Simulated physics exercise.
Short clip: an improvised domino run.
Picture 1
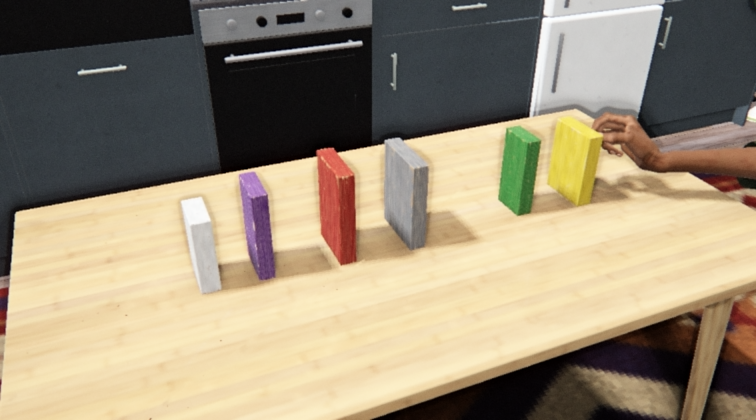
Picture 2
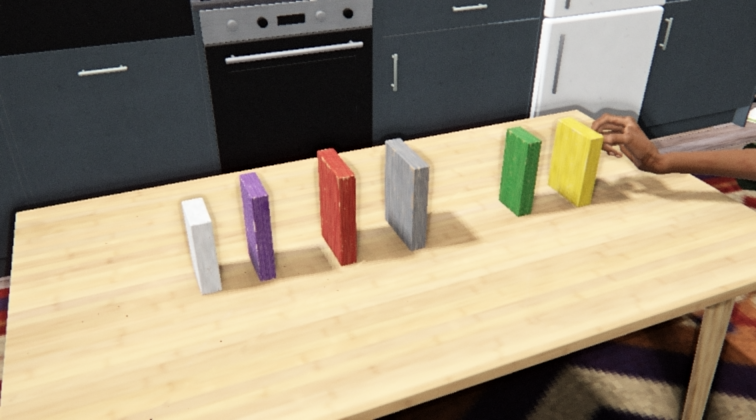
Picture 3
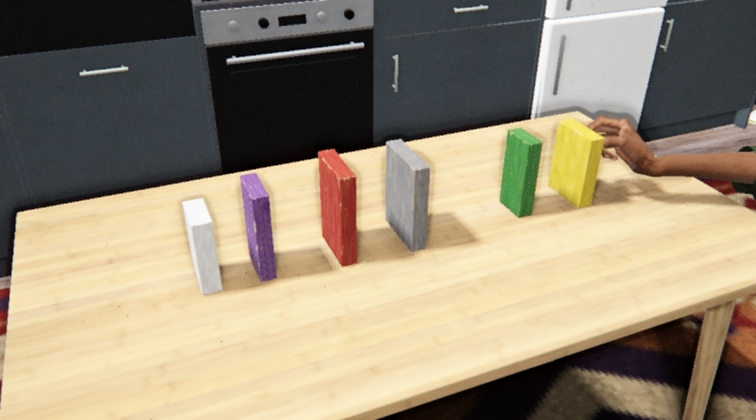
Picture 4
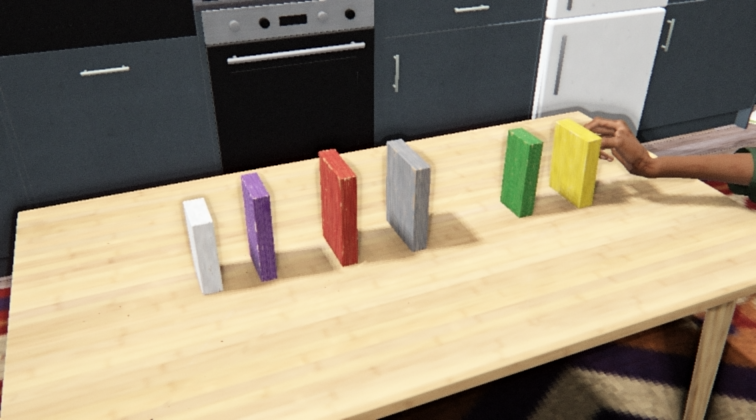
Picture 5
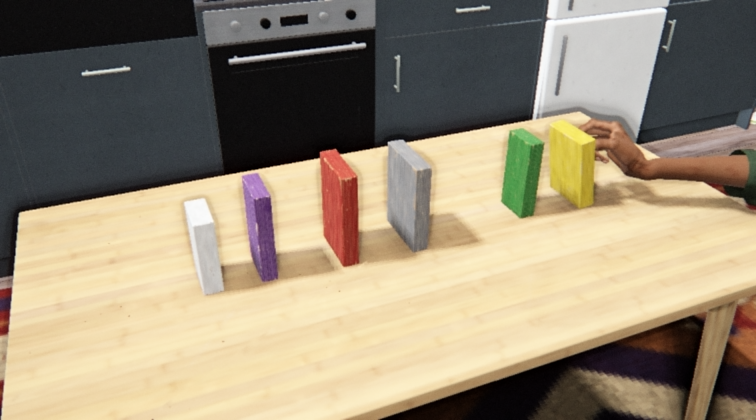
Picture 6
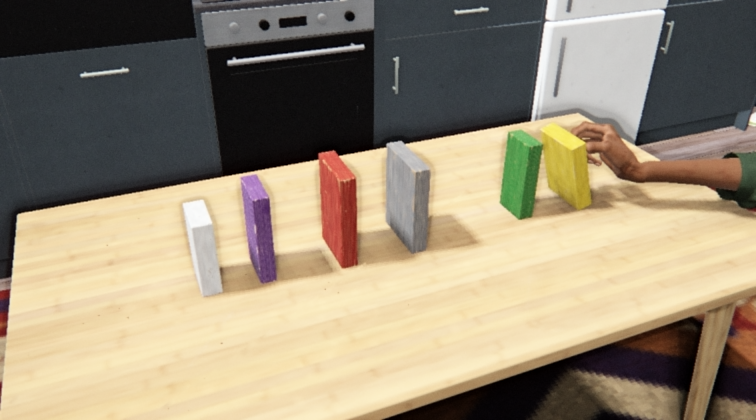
In the video, six upright boards, white, purple, red, grey, green and yellow from left to right, stand on a wooden table in a kitchen as a hand at the right pushes the yellow one, tilting it leftward toward the green.
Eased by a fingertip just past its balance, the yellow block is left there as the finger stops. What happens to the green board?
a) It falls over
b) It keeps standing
Answer: A.
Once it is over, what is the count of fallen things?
2.
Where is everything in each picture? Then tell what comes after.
In the first frame, green board (518, 171); purple board (257, 227).
In the second frame, grey board (406, 195); purple board (258, 227).
In the third frame, red board (338, 208); grey board (406, 196).
In the fourth frame, yellow block 4° over; purple board (259, 228); red board (339, 208).
In the fifth frame, yellow block 10° over; grey board (408, 196); purple board (260, 228).
In the sixth frame, yellow block 17° over; green board (520, 175); red board (339, 210).
Then, 0.20 s past the last view, yellow block 46° over; green board rocked 8° from its first pose near (515, 175).
Then, 0.30 s past the last view, yellow block 66° over; green board rocked 38° from its first pose near (496, 183).
Then, 0.40 s past the last view, yellow block 76° over; green board on its side near (470, 216).
Then, 0.90 s past the last view, yellow block 77° over; green board on its side near (468, 214).
Finally, down or leaning hard on the table, green board; the other 3 still in place. Final places as the last picture's camera would see them, green board near (468, 214).
